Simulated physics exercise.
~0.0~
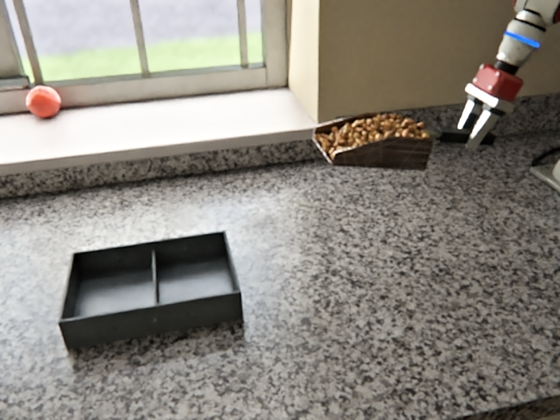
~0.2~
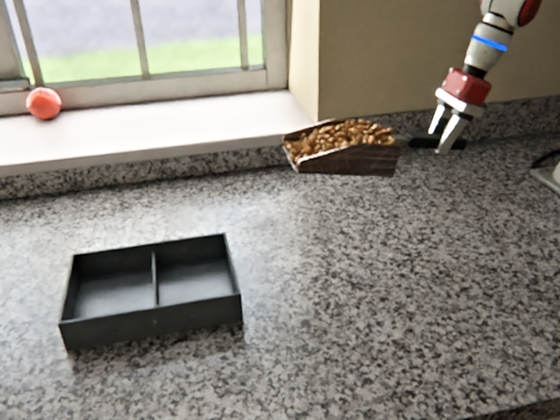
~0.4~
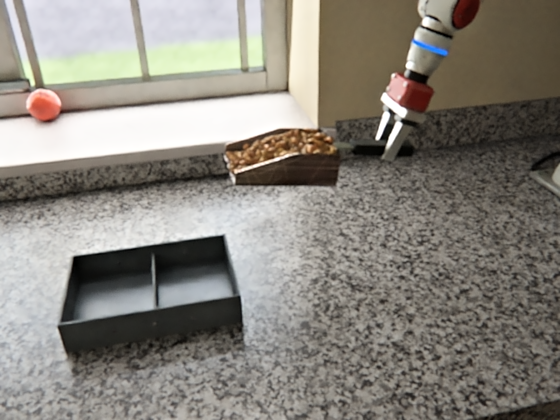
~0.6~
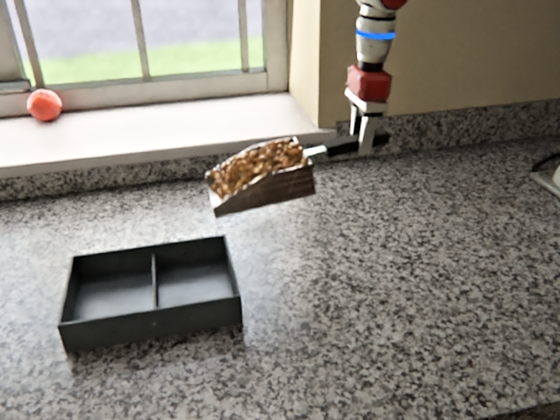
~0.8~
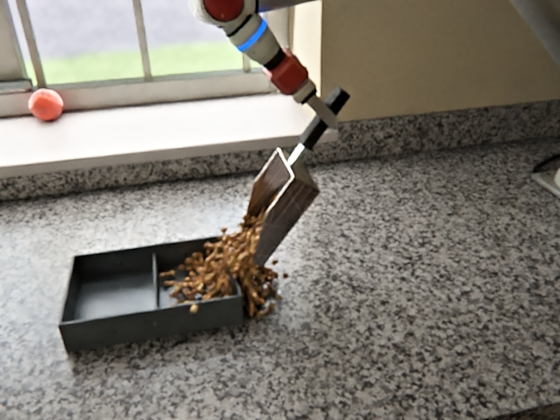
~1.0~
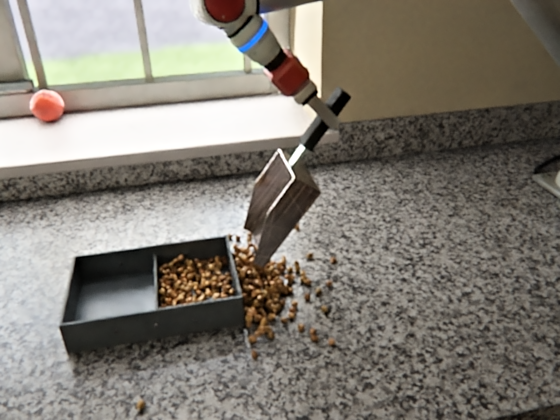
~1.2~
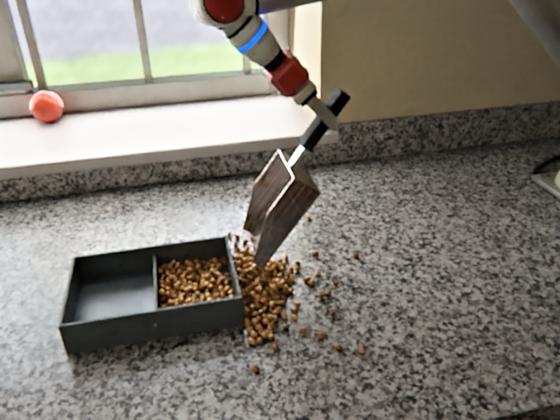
The video shows a robot gripper carrying a scoop of dried beans leftward over a speckled countertop, then tipping it steeply beside a dark two-part tray; some beans fill the right compartment, while many spill onto the counter and lie scattered beside it as the tilted scoop stays still.
